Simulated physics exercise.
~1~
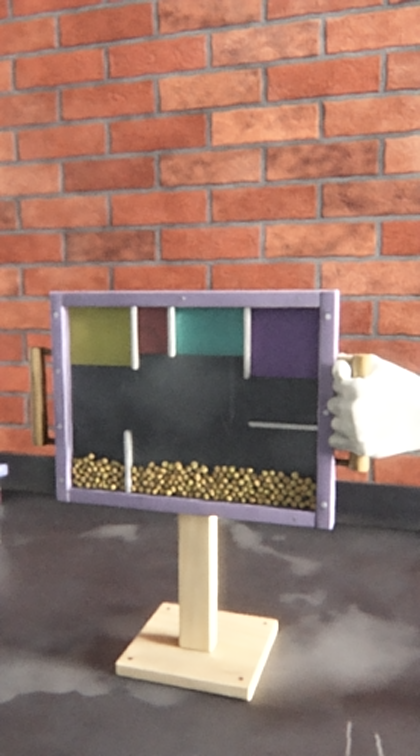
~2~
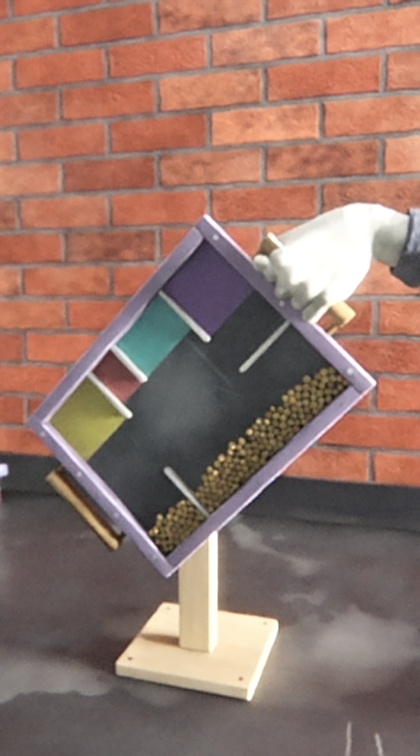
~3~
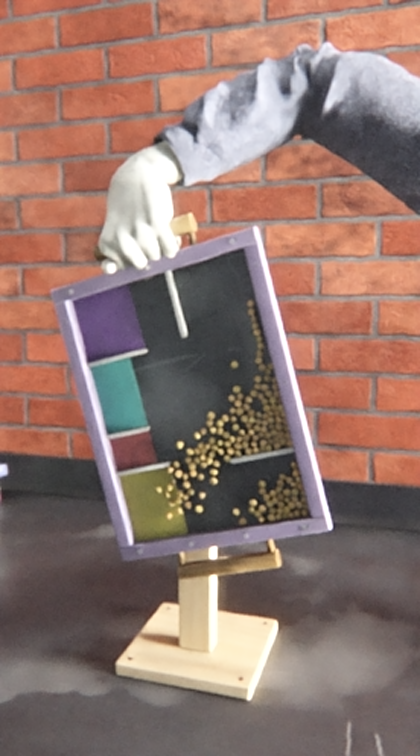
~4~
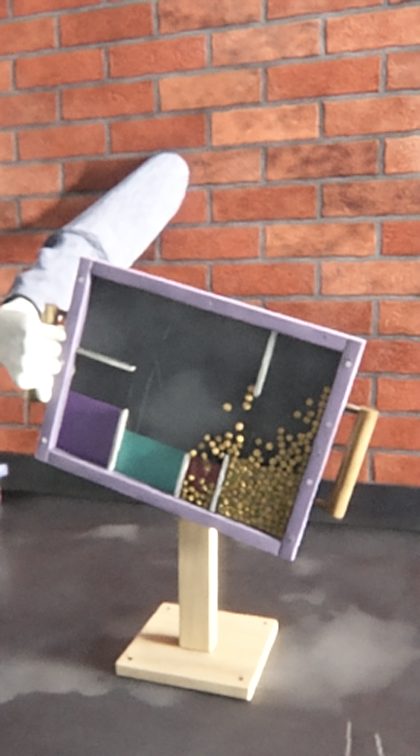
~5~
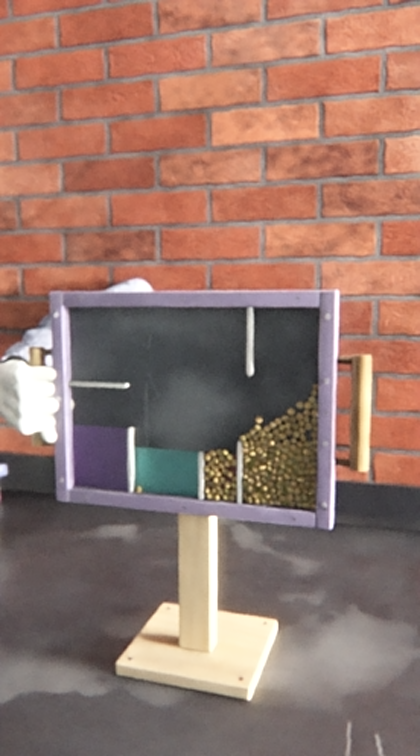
At first, a flat purple-framed box with a clear front stands level on a wooden post, dried chickpeas spread along its bottom beneath yellow, red, turquoise and purple pockets, while a gloved hand grips the right handle. The hand swings that side up and over to the left, turning the box counterclockwise, and the chickpeas slope up toward the right. As the box stands on end, they tumble down the right side toward the yellow pocket. Tilting further, they heap over the yellow and red pockets. Finally the box sits upside down and level, with chickpeas filling those two pockets and piled steeply against the right wall, while turquoise and purple stay almost empty.
